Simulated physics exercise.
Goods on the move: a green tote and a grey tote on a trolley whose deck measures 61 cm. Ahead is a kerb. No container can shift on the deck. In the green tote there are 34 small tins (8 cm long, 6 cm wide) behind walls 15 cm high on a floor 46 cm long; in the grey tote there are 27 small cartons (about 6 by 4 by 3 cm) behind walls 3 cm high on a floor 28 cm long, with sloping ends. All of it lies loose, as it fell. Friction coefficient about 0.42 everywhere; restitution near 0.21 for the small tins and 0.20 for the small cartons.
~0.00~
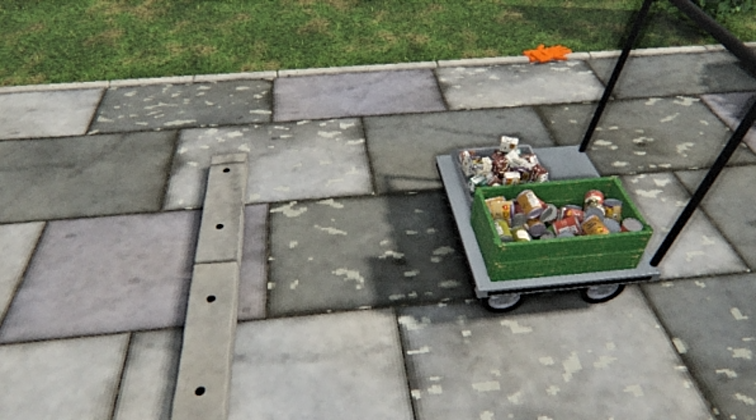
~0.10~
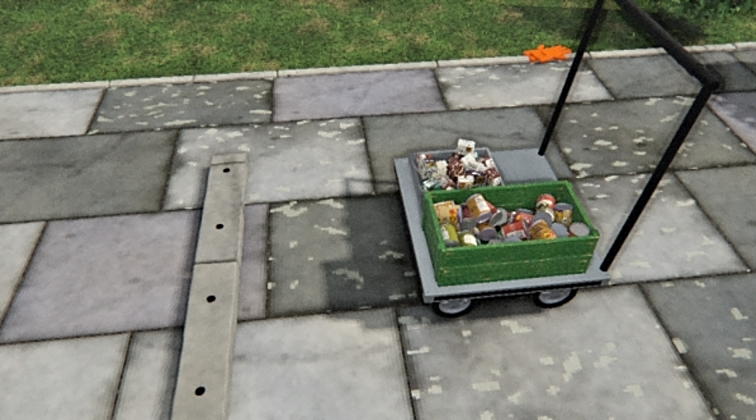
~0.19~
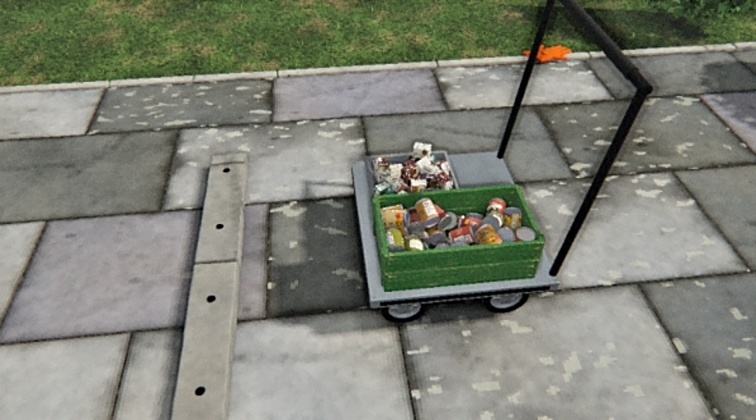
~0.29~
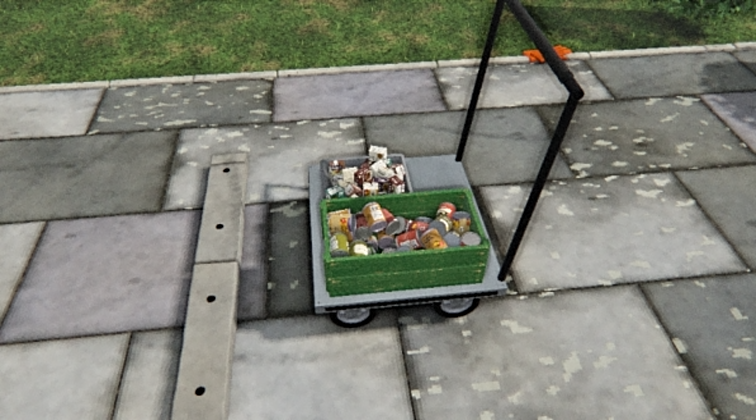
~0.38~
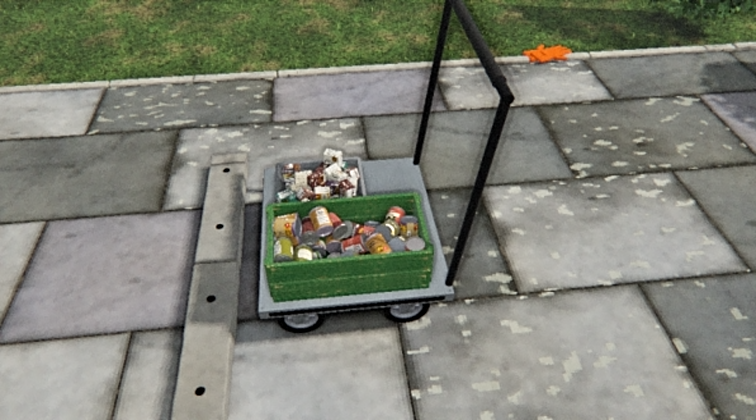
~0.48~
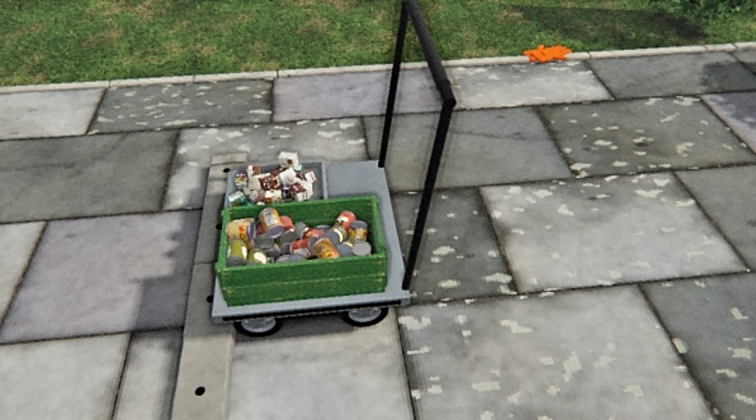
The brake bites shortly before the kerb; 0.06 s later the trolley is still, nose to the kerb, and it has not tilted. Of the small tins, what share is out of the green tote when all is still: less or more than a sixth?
The green tote loses less than a sixth of its small tins.
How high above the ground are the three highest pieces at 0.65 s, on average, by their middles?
Some 36 cm up.
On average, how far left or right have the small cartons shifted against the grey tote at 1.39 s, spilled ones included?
About 16 cm to the left.
After 0.53 s, the green tote has all 34 and the grey tote is down by 3 of 27.
After 0.65 s, the green tote has all 34 and the grey tote is down by 7 of 27.
After 0.88 s, the green tote has all 34 and the grey tote is down by 8 of 27.
Final count (at 1.39 s), the green tote has all 34 and the grey tote is down by 9 of 27. Asked share, 0 of 34, 0 per cent.
